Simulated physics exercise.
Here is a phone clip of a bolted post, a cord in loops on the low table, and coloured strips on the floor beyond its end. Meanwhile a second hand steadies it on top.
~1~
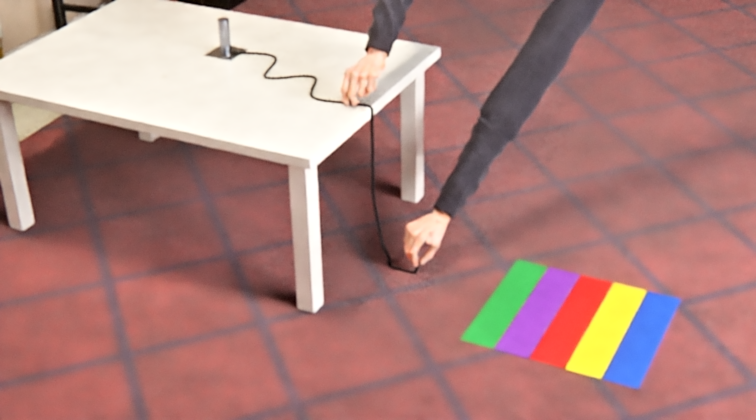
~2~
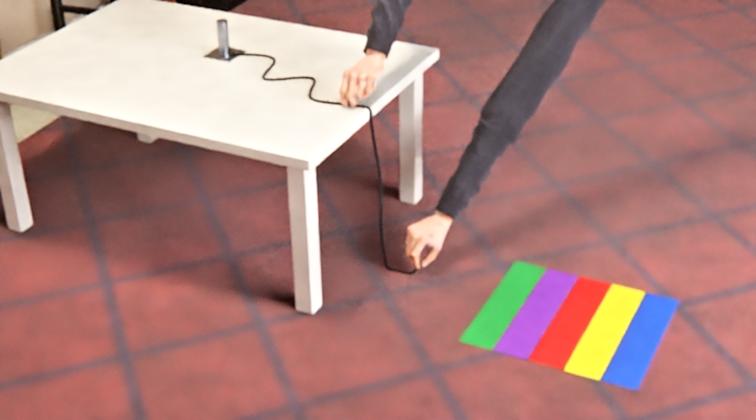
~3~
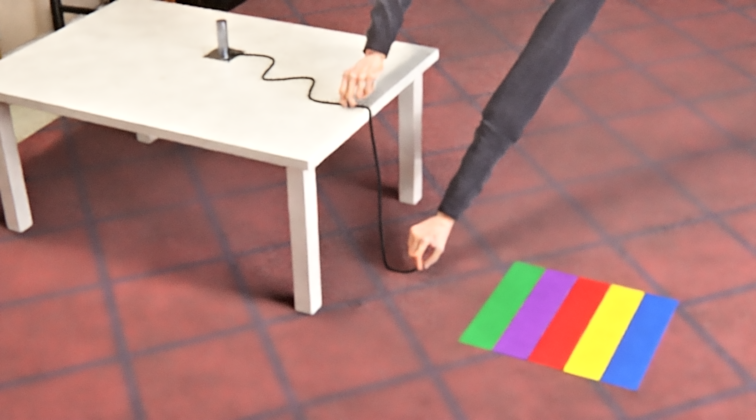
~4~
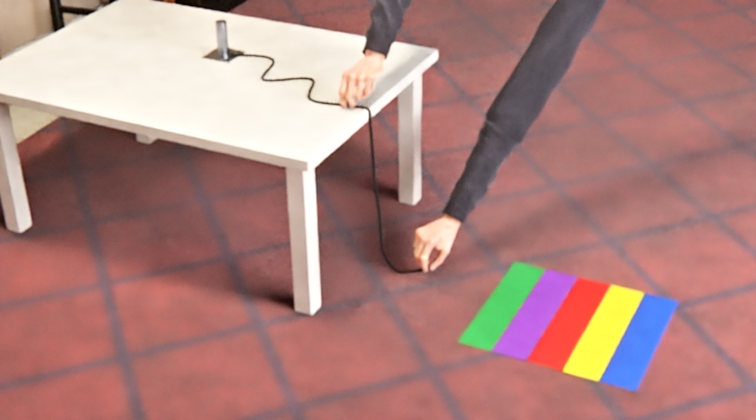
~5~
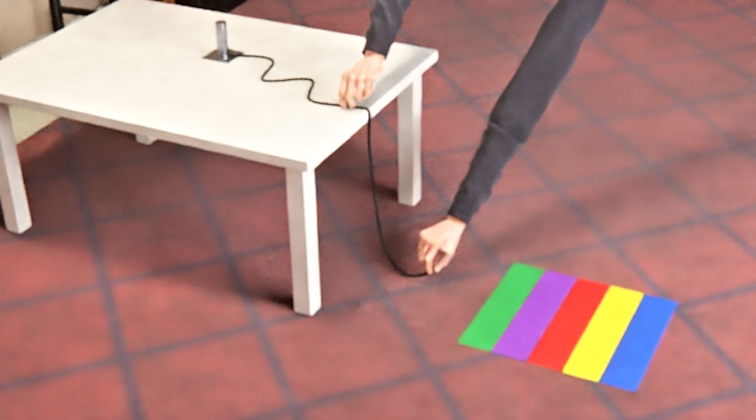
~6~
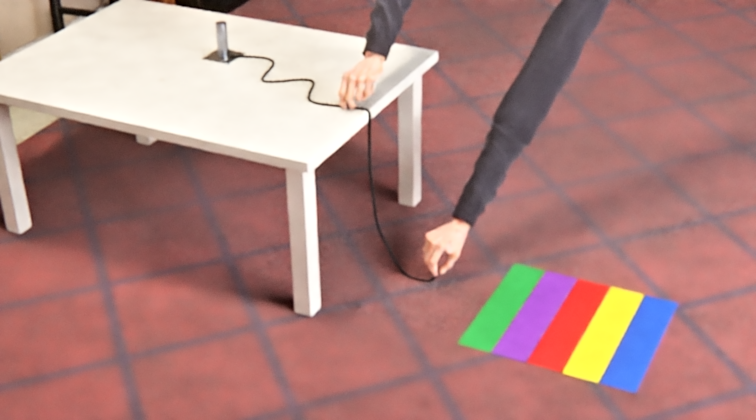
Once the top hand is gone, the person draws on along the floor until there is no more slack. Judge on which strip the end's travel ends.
Its travel ends on the yellow strip.
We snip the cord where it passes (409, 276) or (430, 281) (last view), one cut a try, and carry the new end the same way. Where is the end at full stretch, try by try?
Result 1: (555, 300). Result 2: (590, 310).
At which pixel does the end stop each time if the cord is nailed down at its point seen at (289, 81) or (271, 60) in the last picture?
Try one gives (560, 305); try two gives (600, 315).
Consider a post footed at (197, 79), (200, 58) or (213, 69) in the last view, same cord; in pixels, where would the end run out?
You'd find it around (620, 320), then (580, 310), and finally (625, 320).
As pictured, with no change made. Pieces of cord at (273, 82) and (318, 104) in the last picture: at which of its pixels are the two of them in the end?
First one: (311, 83); second one: (389, 118).
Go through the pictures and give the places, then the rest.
In the first picture, end (419, 263); green (487, 328); purple (521, 338); red (556, 347); yellow (592, 357); blue (629, 367).
In the second picture, end (420, 265); cord through (266, 56) (274, 80) (310, 93) (369, 111) (381, 186) (384, 252).
In the third picture, end (423, 266).
In the fourth picture, end (429, 268); cord through (265, 57) (273, 81) (309, 94) (368, 112) (375, 187) (384, 253).
In the fifth picture, end (433, 270).
In the sixth picture, end (438, 272); cord through (265, 58) (273, 82) (309, 96) (368, 114) (372, 188) (391, 254).
Soon after, end near (528, 295); over purple.
After that, end near (577, 307); over red.
At the stop, end near (608, 315); over yellow. The yellow one.
